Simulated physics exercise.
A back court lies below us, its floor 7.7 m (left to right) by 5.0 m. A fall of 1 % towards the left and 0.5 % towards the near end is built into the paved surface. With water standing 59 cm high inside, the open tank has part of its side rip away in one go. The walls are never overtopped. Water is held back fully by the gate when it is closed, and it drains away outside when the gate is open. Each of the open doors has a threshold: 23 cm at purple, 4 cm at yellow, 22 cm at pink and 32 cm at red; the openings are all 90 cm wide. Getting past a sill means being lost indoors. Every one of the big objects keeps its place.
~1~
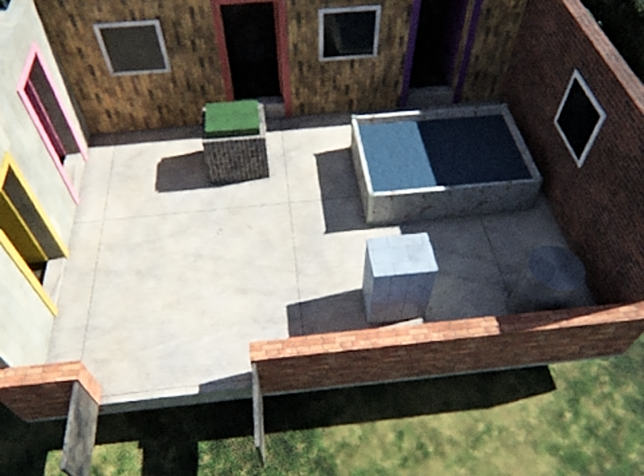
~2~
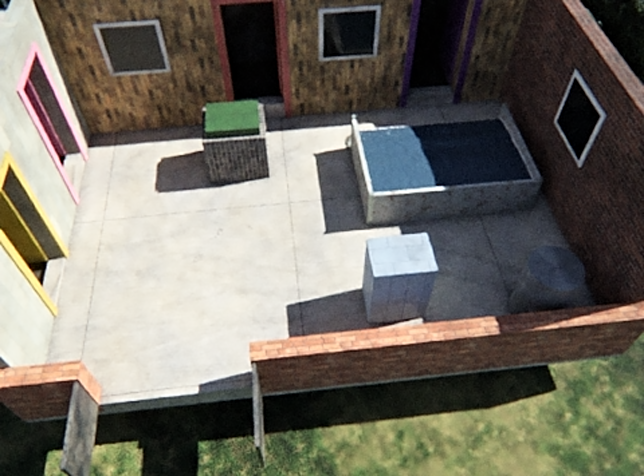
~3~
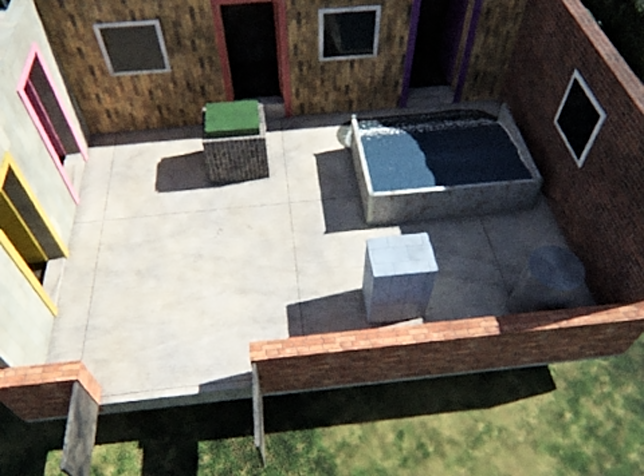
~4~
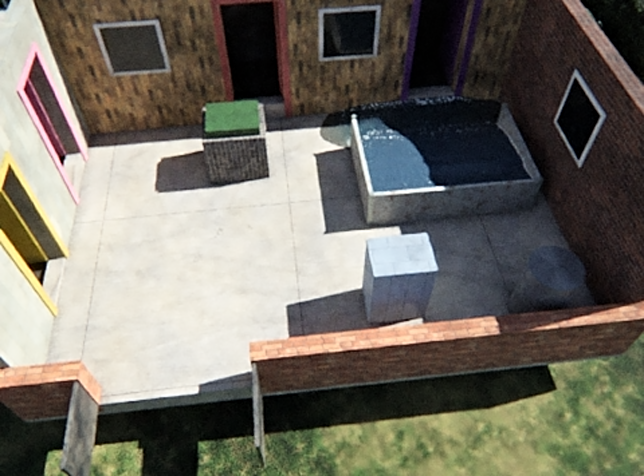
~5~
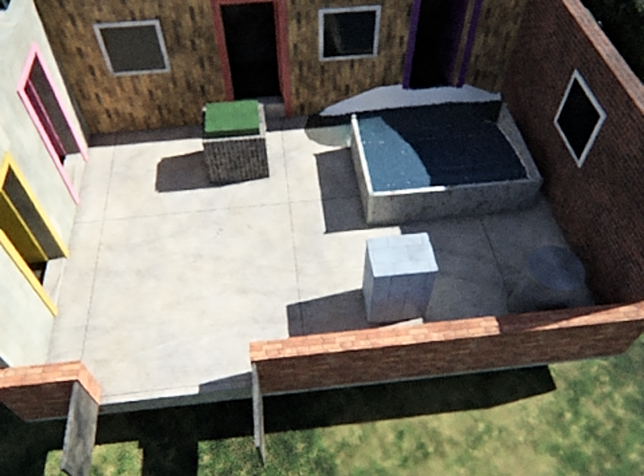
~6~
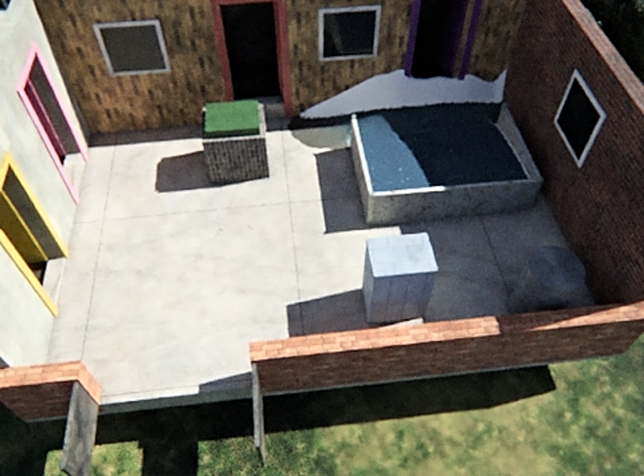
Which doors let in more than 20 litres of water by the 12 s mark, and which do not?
By then, the purple door lets in more than that, the yellow door does not, the pink door does not, the red door does not.
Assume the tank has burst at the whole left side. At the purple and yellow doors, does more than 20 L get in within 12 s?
Compared with the limit, purple is lower and yellow is higher.
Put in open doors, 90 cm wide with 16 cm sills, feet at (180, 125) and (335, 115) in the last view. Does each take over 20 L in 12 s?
So the first one doesn't reach it, while the second one exceeds it.
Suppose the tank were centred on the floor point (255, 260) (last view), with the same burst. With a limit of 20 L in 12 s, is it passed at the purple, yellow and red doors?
Purple: Within limit; yellow: Too much; red: Within limit.
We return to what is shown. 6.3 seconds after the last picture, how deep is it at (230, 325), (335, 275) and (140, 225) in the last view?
5, 2 and 3 cm.
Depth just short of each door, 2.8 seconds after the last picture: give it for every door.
You'd get purple at 17 cm, yellow at 1 cm, pink at 15 cm, and red at 7 cm.
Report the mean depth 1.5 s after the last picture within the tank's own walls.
Average depth: About 20 cm.
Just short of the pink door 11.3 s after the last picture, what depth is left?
It comes to near 7.5 cm.
Then, 0.7 s after the last picture water covers 15 % of the floor and is deepest (46 cm) near (496, 103); purple door 42 cm at the sill, 76 L in, yellow door not reached, pink door not reached, red door 8 cm at the sill, 0 L in.
Then, 1.5 s after the last picture water covers 25 % of the floor and is deepest (36 cm) near (502, 116); purple door 32 cm at the sill, 144 L in, yellow door not reached, pink door not reached, red door 10 cm at the sill, 0 L in.
Then, 2.8 s after the last picture water covers 50 % of the floor and is deepest (28 cm) near (91, 138); purple door 17 cm at the sill, 161 L in, yellow door not reached, pink door 15 cm at the sill, 0 L in, red door 7 cm at the sill, 0 L in.
Then, 6.3 s after the last picture water covers 85 % of the floor and is deepest (17 cm) near (101, 137); purple door 14 cm at the sill, 162 L in, yellow door 4 cm at the sill, 0 L in, pink door 12 cm at the sill, 0 L in, red door 5 cm at the sill, 0 L in.
Then, 11.3 s after the last picture water covers 95 % of the floor and is deepest (10 cm) near (57, 309); purple door 9 cm at the sill, 162 L in, yellow door 6 cm at the sill, 3 L in, pink door 7 cm at the sill, 0 L in, red door 4 cm at the sill, 0 L in.
